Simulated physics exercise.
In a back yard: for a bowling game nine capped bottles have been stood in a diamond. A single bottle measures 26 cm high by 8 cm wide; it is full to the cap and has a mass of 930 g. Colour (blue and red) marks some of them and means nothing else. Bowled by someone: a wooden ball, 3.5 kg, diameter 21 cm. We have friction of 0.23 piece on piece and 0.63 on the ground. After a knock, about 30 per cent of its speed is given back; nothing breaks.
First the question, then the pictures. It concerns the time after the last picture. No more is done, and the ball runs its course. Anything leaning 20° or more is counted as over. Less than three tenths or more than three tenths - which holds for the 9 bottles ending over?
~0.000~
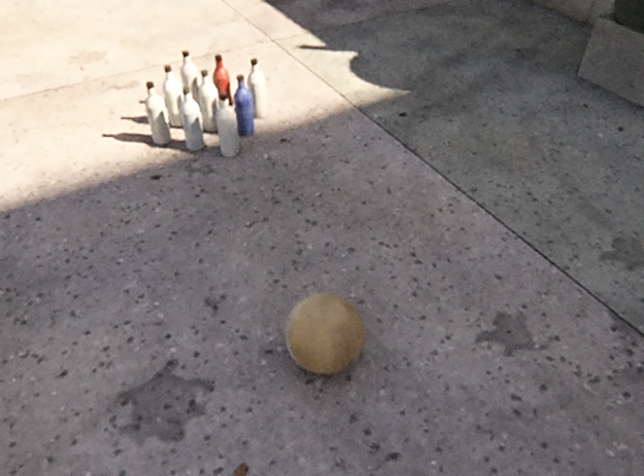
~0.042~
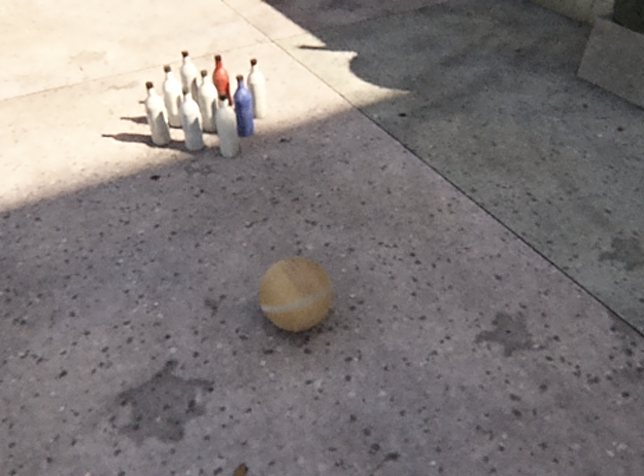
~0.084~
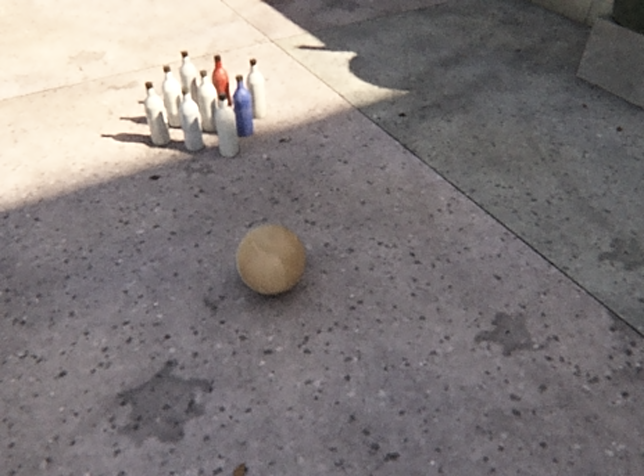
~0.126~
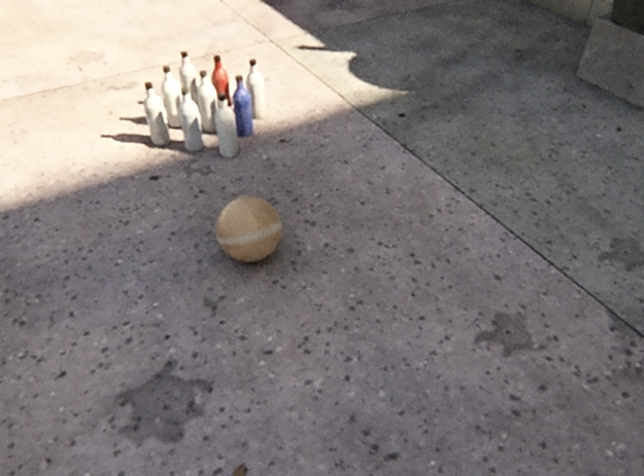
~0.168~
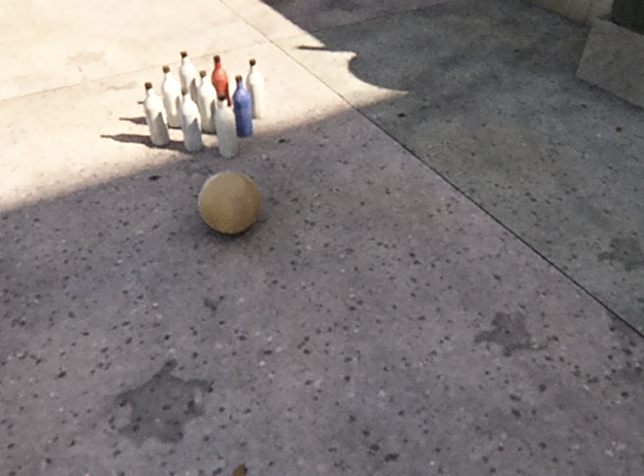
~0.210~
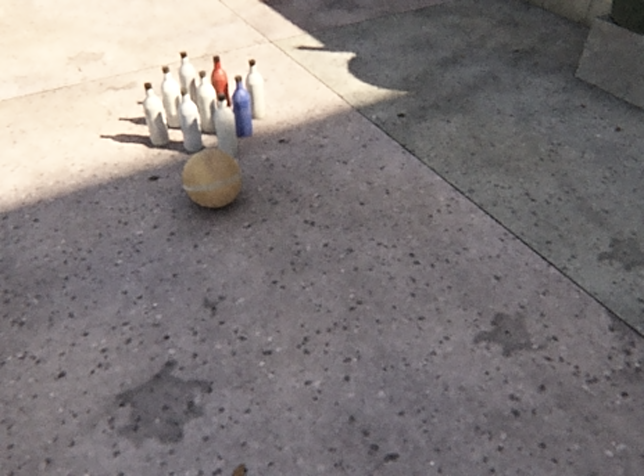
It comes to upwards of three tenths of the lot.
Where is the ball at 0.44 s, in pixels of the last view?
It sits close to pixel (152, 108).
Around 0.44 s, ball still moving; 1 of the 9 bottles over.
Around 0.76 s, ball still moving; 4 of the 9 bottles over.
Finally (3.2 s), ball rolling away; 4 of the 9 bottles over; blue bottle unmoved; red bottle unmoved. That is 44 per cent. Seen by the last camera, middles, blue bottle near (241, 106), red bottle near (220, 85).
